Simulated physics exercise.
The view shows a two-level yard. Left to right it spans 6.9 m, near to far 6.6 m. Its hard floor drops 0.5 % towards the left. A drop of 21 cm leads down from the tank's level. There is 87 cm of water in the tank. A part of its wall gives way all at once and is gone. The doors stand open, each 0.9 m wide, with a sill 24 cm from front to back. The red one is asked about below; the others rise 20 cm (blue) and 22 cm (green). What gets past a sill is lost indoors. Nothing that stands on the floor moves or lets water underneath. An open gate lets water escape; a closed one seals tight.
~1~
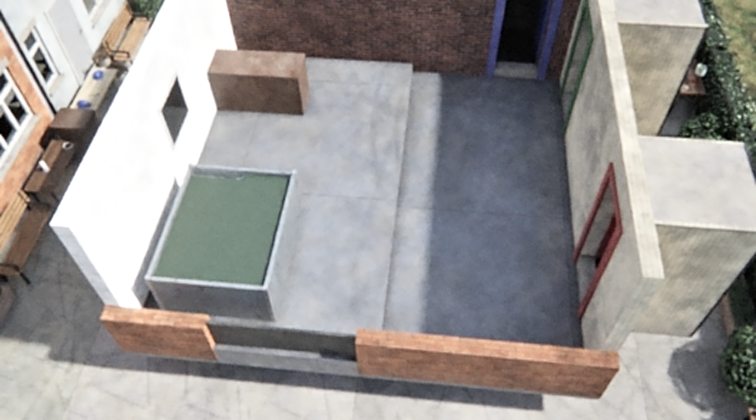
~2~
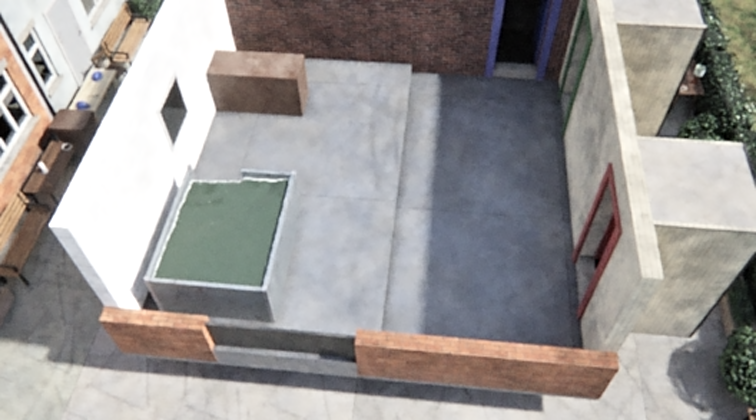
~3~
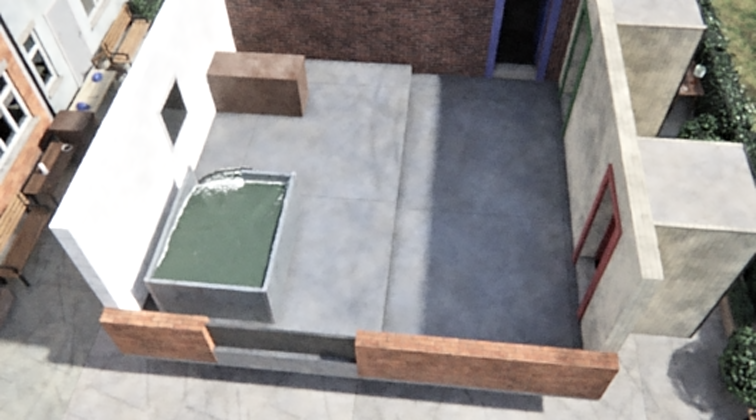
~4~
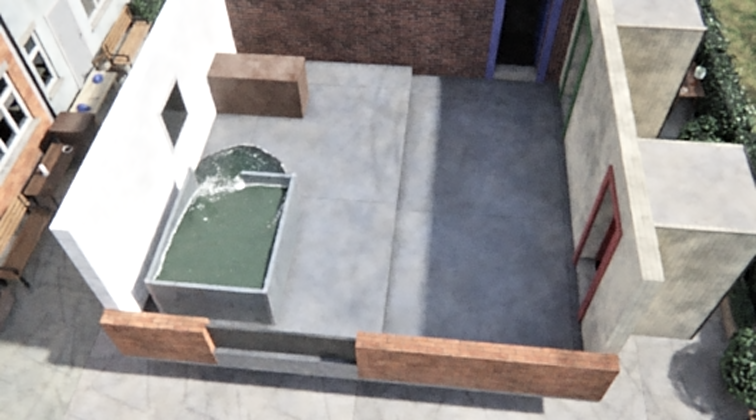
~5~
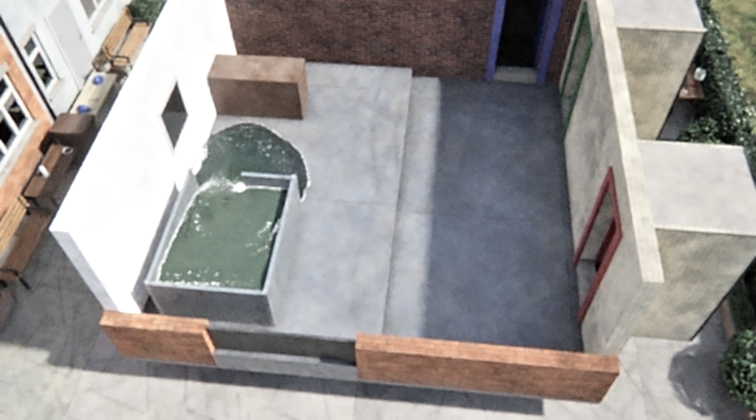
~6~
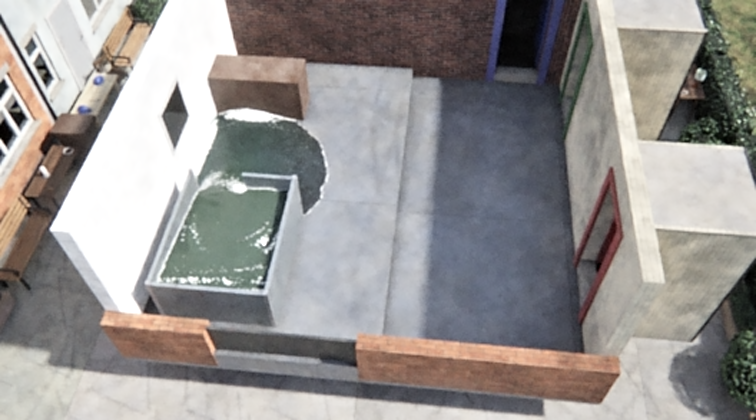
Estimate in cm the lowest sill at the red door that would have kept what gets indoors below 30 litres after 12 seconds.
At least 6 cm or so.
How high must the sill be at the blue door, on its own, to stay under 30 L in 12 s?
About 10.5 cm at blue.
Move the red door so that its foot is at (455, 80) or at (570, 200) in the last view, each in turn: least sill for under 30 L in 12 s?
About 7.0 and 9.5 cm.
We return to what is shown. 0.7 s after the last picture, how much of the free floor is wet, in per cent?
About 15 per cent.
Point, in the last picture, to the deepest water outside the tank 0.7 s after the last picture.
At about (224, 121).
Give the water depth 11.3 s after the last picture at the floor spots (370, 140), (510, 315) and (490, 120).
About 3, 12 and 7 cm.
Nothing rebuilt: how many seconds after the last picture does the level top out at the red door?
At about 10.5 s.
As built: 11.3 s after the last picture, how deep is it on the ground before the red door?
About 11.0 cm.
Then, 0.7 s after the last picture water covers 15 % of the floor, deepest (65 cm) near (224, 121); it has not reached the red door.
Then, 2.3 s after the last picture water covers 50 % of the floor, deepest (37 cm) near (242, 122); it has not reached the red door.
Then, 11.3 s after the last picture water covers 95 % of the floor, deepest (14 cm) near (391, 361); 11 cm at the red door, 0 litres in over its 27 cm sill.
At the red door as built, the water peaked near 13 cm, 10.7 s after the last picture.
With a sill of 5.5 cm, 40 litres would have come in within the 12 s; with 7.5 cm, 13 litres. So under 30 litres takes about 6 cm.
